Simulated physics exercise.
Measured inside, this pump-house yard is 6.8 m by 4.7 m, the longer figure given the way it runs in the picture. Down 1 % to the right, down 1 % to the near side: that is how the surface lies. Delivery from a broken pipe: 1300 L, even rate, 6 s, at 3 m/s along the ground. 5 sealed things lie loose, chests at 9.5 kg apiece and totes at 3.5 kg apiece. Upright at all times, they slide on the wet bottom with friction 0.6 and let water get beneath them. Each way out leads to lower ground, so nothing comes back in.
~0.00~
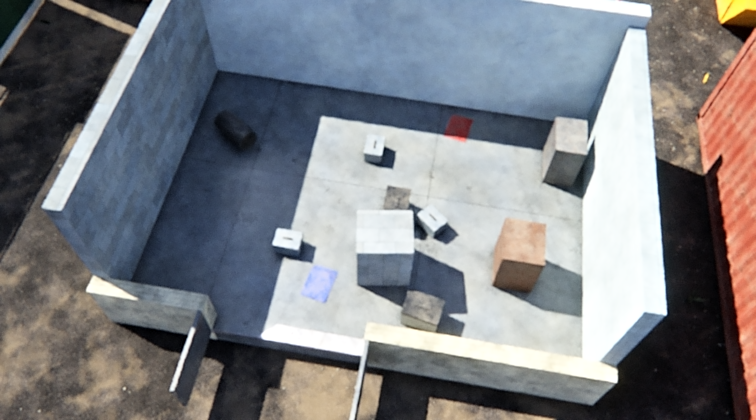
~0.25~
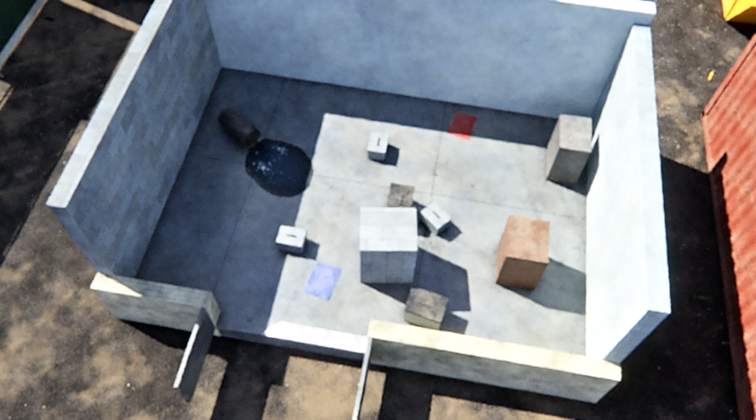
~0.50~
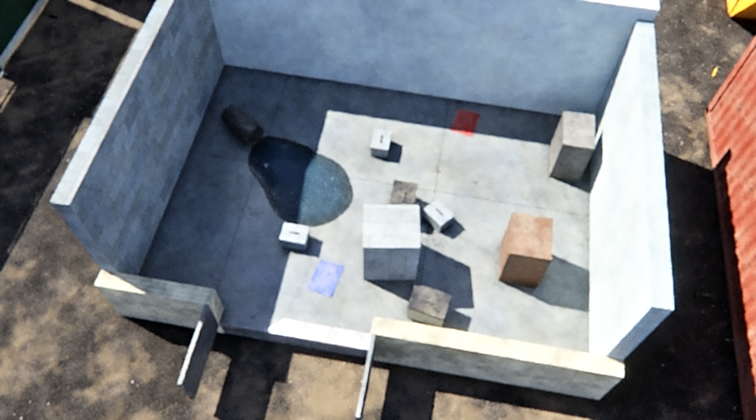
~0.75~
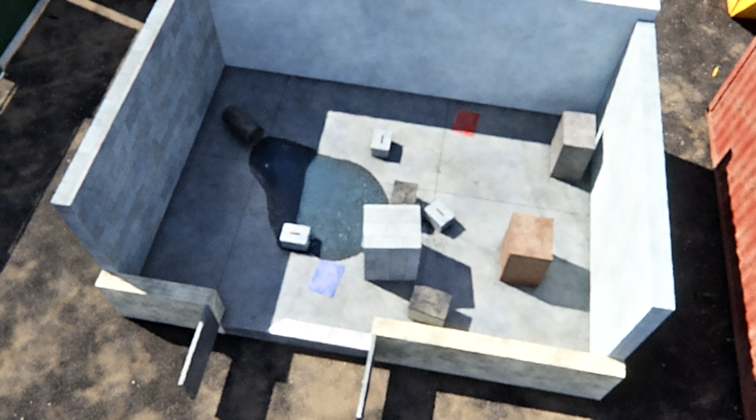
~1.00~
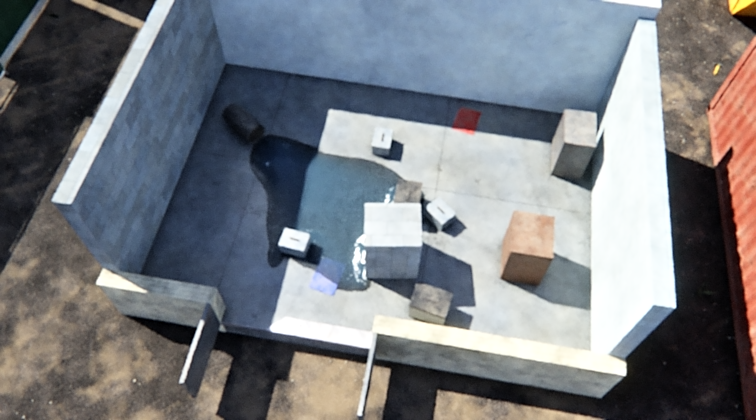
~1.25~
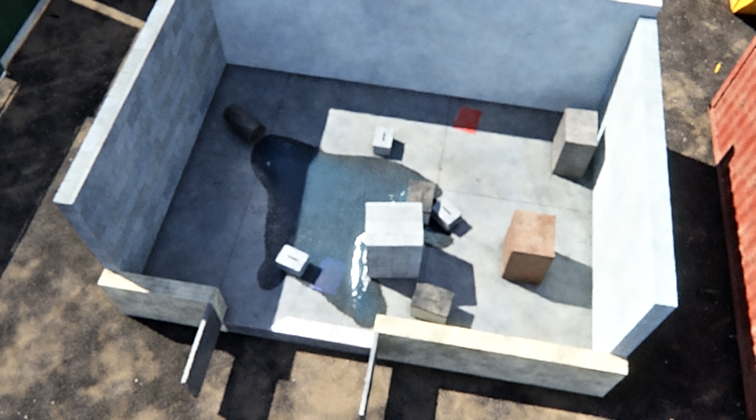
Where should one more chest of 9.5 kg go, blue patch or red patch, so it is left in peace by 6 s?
On the red one.
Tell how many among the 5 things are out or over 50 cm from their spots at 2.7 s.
3 of them.
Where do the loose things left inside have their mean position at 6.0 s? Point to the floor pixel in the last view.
Near (453, 228).
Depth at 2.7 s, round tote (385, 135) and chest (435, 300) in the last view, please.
0 and 2 cm.
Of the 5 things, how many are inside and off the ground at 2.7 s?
The number is 0.
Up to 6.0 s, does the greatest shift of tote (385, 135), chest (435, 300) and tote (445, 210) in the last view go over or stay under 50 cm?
Well, the first one's not that far, the next one's not that far and the last one's too far.
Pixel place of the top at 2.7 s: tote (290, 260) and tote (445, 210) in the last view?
About (280, 321) for the first and (543, 186) for the second.
After 1.8 s on blue it would be 57 cm off in 6 cm of water; on red it would be 0 cm off in 0 cm of water.
After 2.7 s on blue it would be gone out; on red it would be 0 cm off in 0 cm of water.
After 4.2 s on blue it would be gone out; on red it would be 0 cm off in 0 cm of water.
After 6.0 s on blue it would be gone out; on red it would be 0 cm off in 0 cm of water.
